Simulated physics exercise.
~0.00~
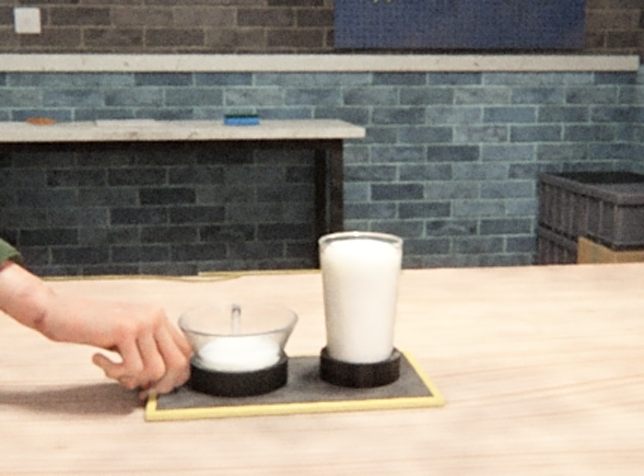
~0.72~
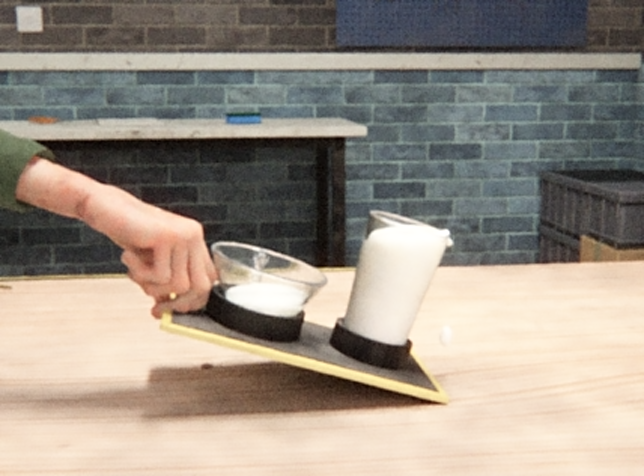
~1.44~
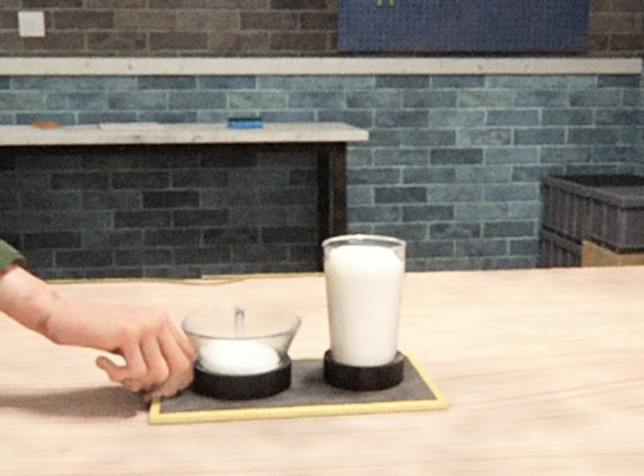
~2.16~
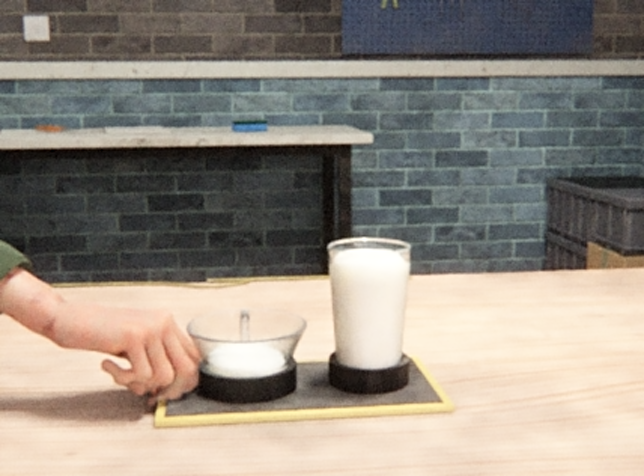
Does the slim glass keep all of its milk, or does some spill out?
Some milk spills out of the slim glass when the tray is tilted.
On a pale wooden table before a brick wall, a hand lifts the left edge of a tray holding a wide cup and a slim glass of milk, and a little milk spills from the glass before the hand lowers the tray flat, both vessels upright.
